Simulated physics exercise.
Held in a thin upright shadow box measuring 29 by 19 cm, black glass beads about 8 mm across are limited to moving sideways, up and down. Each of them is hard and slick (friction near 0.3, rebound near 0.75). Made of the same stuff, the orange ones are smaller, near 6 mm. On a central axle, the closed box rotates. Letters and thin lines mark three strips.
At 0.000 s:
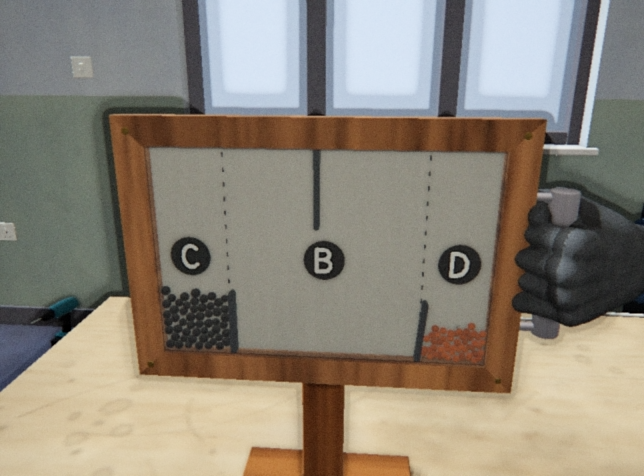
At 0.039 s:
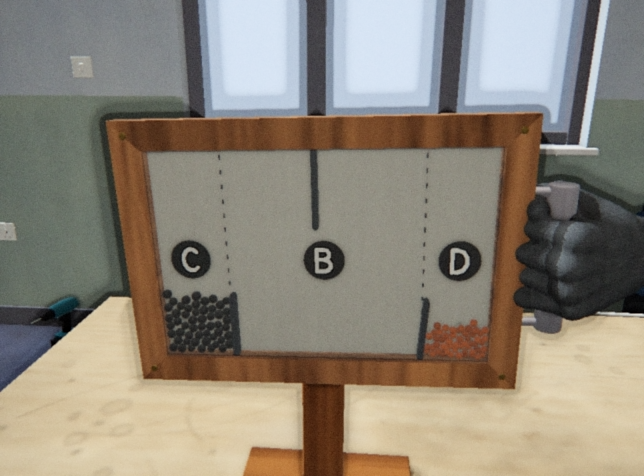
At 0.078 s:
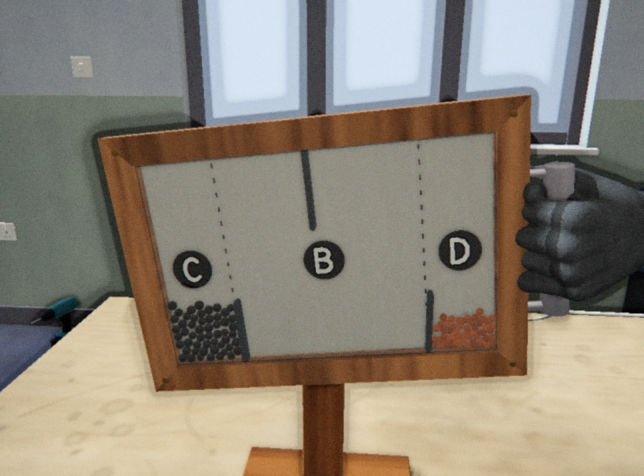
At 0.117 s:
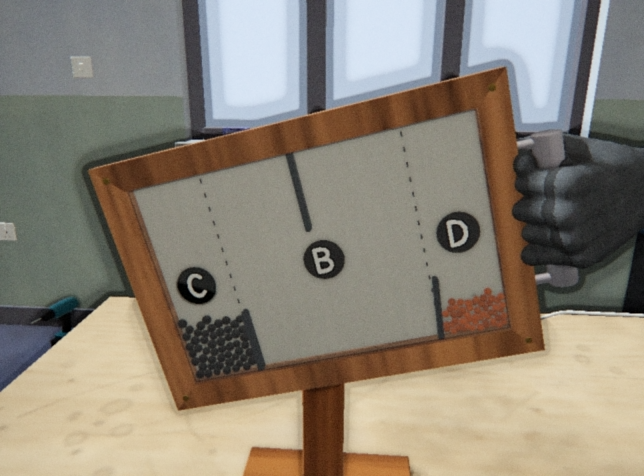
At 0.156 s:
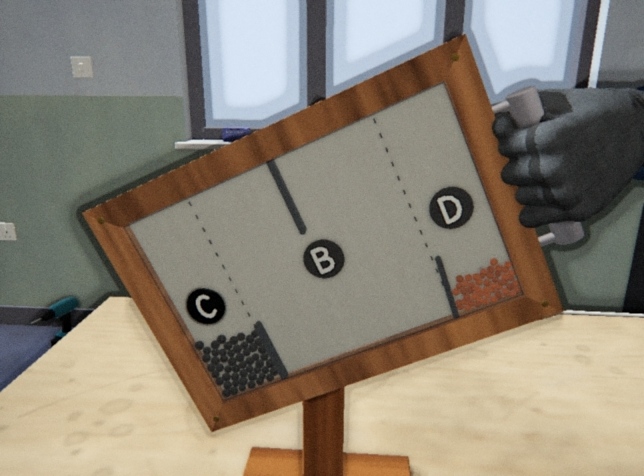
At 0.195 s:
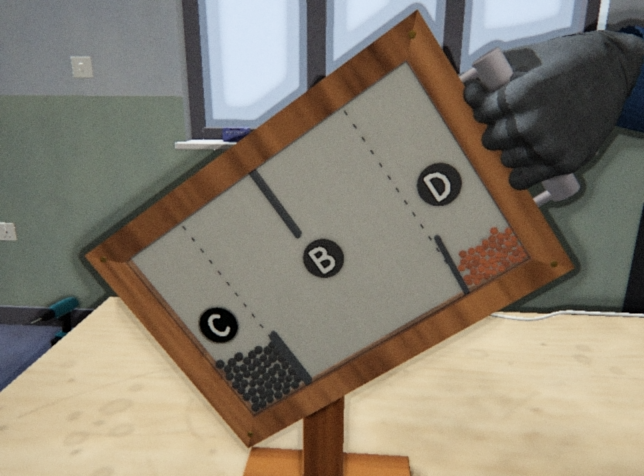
The clip opens on a nearly level wooden-framed box on a stand, with black beads under C at left, orange ones under D at right, and a gloved hand gripping the right side. The hand turns the box anticlockwise, raising its right side, while both groups stay behind their short walls.
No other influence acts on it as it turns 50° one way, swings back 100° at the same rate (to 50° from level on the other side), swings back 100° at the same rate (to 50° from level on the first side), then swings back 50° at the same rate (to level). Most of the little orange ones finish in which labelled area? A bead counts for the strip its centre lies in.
That would be D.
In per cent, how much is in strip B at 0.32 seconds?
Roughly 0 %.
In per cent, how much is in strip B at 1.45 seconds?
The share there is near 5 %.
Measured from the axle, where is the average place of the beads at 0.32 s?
5 cm right, 4 cm below.
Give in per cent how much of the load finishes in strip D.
The answer is near 50 percent.
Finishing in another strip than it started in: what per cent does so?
Close to 5 % end up somewhere else.
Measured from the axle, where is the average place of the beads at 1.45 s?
Offset: Approx. 3 cm right, 7 cm below.
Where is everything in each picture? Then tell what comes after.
In the first frame, level; about 100 beads; load centre (323, 333); top bead (166, 291); B (324, 261), C (191, 256), D (460, 265).
In the second frame, turned 2° anticlockwise; load centre (325, 333); top bead (167, 294).
In the third frame, turned 6° anticlockwise; load centre (331, 333); top bead (480, 312); wall ends (430, 294), (237, 303), (313, 227).
In the fourth frame, turned 14° anticlockwise; load centre (342, 331); top bead (488, 291).
In the fifth frame, turned 25° anticlockwise; load centre (356, 327); top bead (494, 262).
In the sixth frame, turned 35° anticlockwise; load centre (369, 321); top bead (509, 231); B (324, 259), C (219, 325), D (439, 185).
After 0.32 s, it stands 50° anticlockwise; the beads' middle is 5 cm right of and 4 cm below the centre; C 50 %, D 50 %; small ones, D 100 %.
After 1.45 s, it stands 25° anticlockwise; the beads' middle is 3 cm right of and 7 cm below the centre; B 5 %, C 45 %, D 50 %; small ones, D 100 %.
After 1.61 s, it stands level; the beads' middle is in line with and 7 cm below the centre; B 5 %, C 45 %, D 50 %; small ones, D 100 %.
All still by 2.6 s, it stands level; B 5 %, C 45 %, D 50 %; small ones, D 100 %.
